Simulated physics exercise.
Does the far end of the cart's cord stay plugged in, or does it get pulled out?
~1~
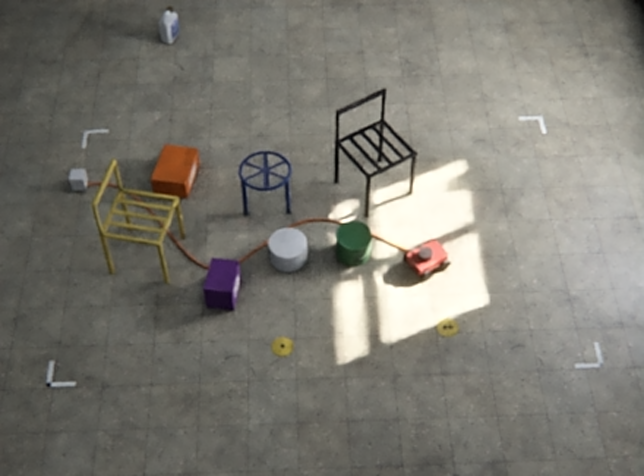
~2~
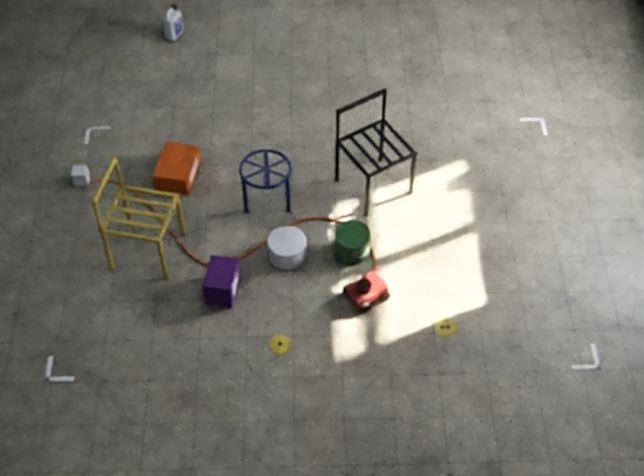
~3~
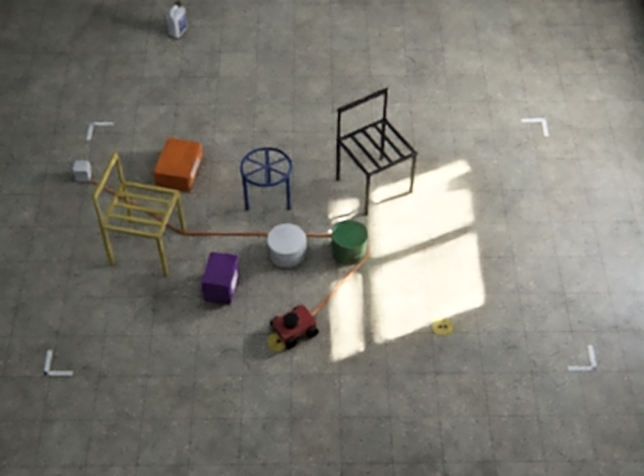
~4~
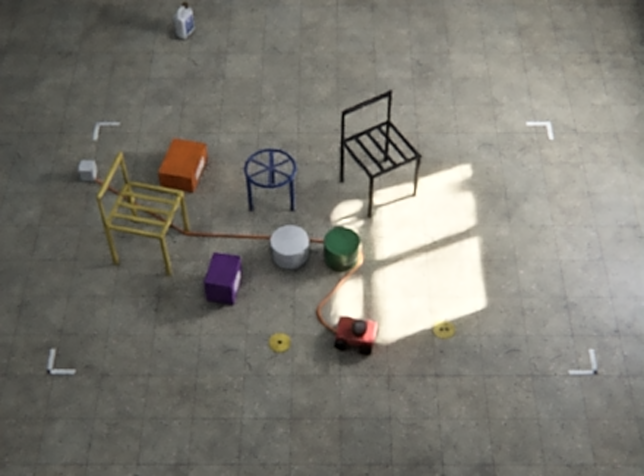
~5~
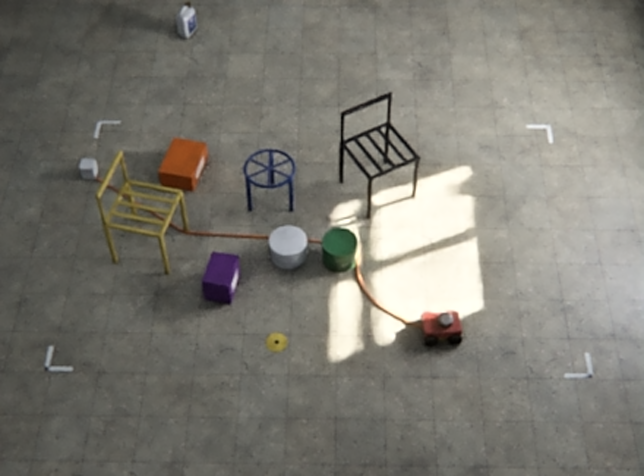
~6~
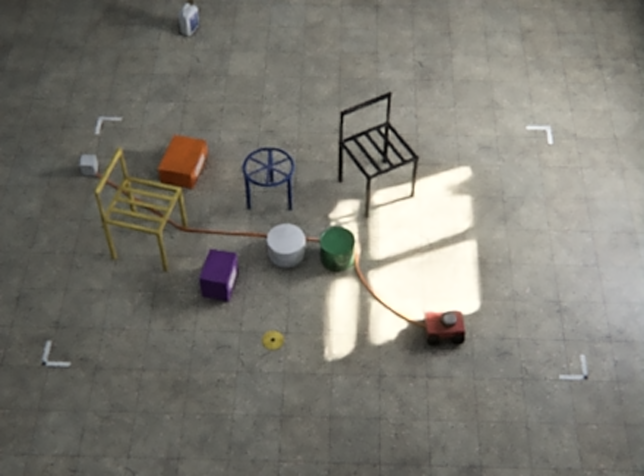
It stays plugged in. The cord still runs back past the tubs to the yellow chair when the cart stops at the right.
